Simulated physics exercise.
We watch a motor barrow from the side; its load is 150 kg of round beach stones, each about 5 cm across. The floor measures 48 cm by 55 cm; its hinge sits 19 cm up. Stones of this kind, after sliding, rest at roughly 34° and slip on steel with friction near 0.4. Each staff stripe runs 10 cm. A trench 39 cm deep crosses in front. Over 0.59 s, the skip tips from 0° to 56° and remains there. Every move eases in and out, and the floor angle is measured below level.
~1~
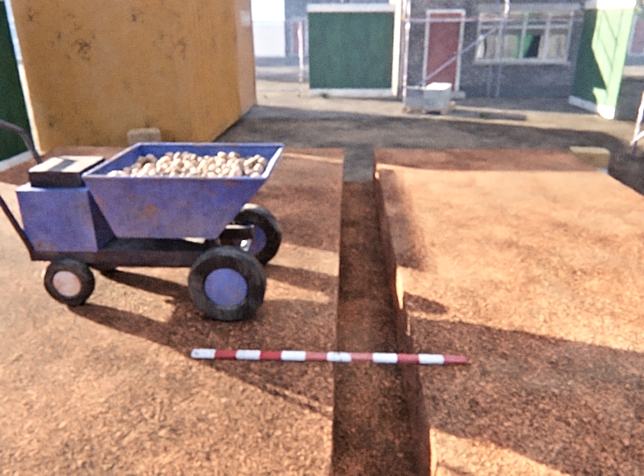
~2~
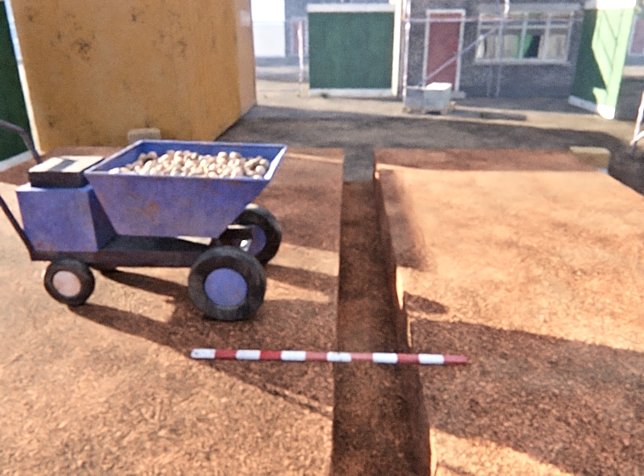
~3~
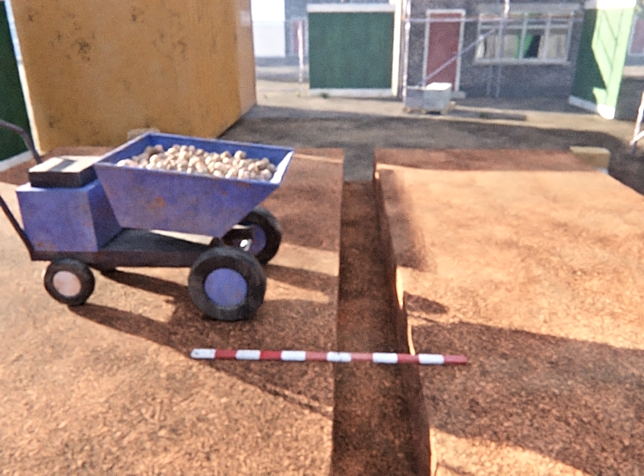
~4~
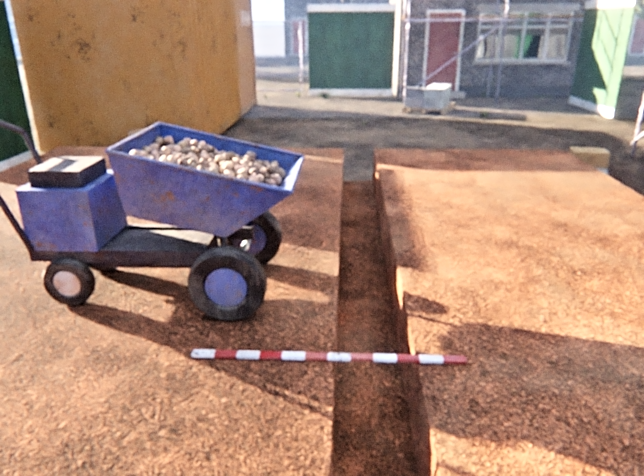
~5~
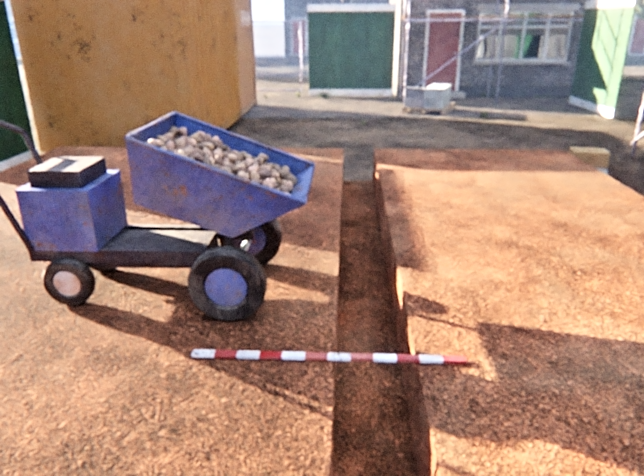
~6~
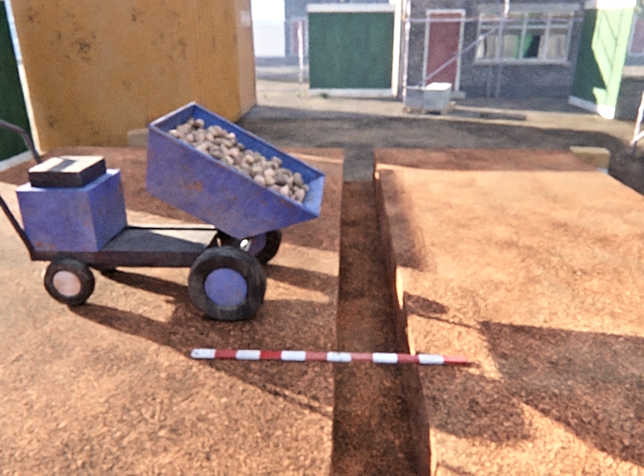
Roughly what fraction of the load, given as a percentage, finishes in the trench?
Some 57 per cent of the stones.
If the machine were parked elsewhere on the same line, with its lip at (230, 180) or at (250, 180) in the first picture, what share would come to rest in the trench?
First place roughly 70%, second roughly 70%.
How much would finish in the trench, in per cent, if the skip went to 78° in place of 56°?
Some 75 in a hundred, I'd say.
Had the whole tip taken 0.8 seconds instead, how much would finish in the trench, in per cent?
I'd put it at some 65 in a hundred.
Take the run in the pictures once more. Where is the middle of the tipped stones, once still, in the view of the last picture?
(385, 336).
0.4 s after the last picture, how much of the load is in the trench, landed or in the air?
Close to 10 per cent at that time.
Then, 0.1 s after the last picture the floor is at 47°, 100 % in the skip; the foremost stones are at (324, 227).
Then, 0.4 s after the last picture the floor is at 56°, 89 % in the skip, 11 % in the trench; the foremost stones are at (394, 287).
Then, 0.7 s after the last picture the floor is at 56°, 45 % in the skip, 28 % in the trench, 27 % past the trench; the foremost stones are at (500, 294).
Then, 2.7 s after the last picture the floor is at 56°, 15 % in the skip, 57 % in the trench, 28 % past the trench; the foremost stones are at (633, 276).
